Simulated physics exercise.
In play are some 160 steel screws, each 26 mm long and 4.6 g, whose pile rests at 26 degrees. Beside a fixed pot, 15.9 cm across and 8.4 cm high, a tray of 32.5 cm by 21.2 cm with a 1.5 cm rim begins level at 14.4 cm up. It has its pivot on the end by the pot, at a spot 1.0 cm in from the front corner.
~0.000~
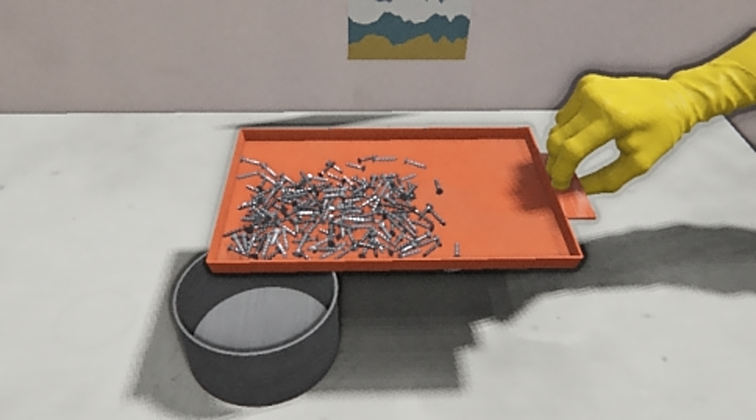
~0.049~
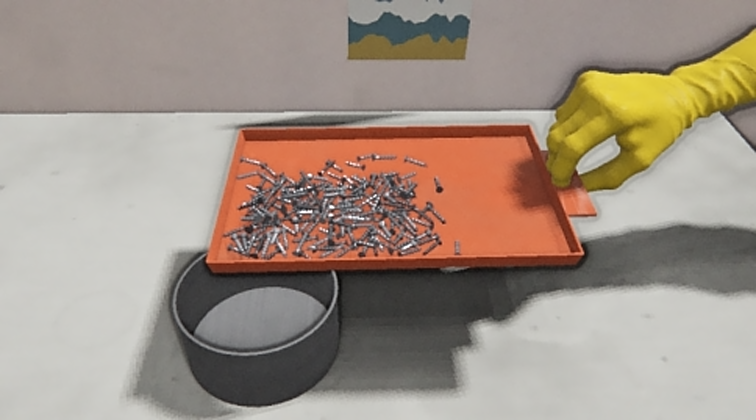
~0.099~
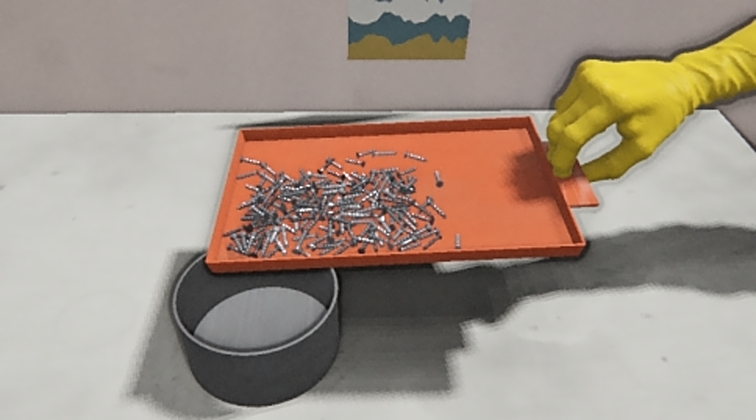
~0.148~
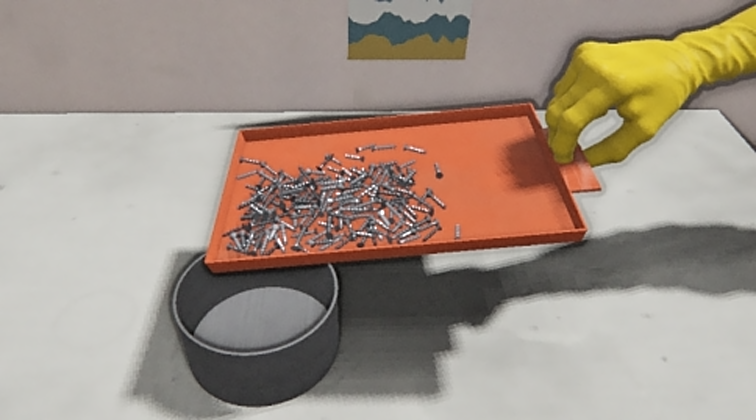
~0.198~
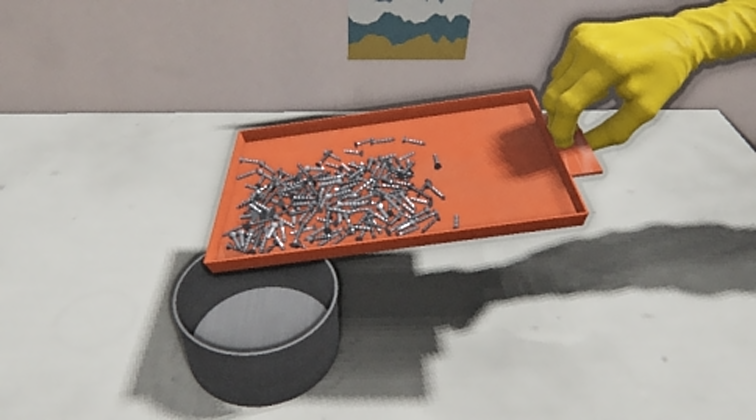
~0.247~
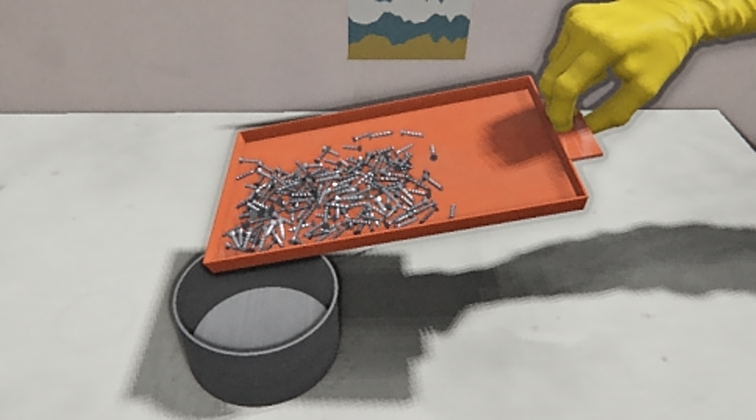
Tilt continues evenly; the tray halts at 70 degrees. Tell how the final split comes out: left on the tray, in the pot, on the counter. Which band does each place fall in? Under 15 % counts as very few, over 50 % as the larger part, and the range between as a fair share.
Left on the tray: A fair share. Pot: A fair share. Counter: A fair share.
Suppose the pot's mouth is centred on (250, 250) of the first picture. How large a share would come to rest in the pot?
About 50 per cent.
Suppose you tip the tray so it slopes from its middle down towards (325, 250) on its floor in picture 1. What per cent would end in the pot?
Around 30 percent of them.
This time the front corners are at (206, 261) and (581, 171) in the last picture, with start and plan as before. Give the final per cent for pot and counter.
Pot 20; counter 50.
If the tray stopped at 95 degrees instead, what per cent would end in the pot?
Around 40 in a hundred.
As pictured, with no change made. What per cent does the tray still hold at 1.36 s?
Around 50 percent of it.
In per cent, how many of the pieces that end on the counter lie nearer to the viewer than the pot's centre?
Roughly 10 percent of the spill.
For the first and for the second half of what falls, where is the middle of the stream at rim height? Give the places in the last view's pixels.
First near (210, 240), later near (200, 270).
After 0.68 s, tilt 40 degrees; the tray holds 100 %, the pot 0 %.
After 0.97 s, tilt 58 degrees; the tray holds 90 %, the pot 0 %.
After 1.36 s, tilt 70 degrees; the tray holds 50 %, the pot 15 %.
By 2.5 s all is still; tray 30 %, pot 30 %, counter 40 %.
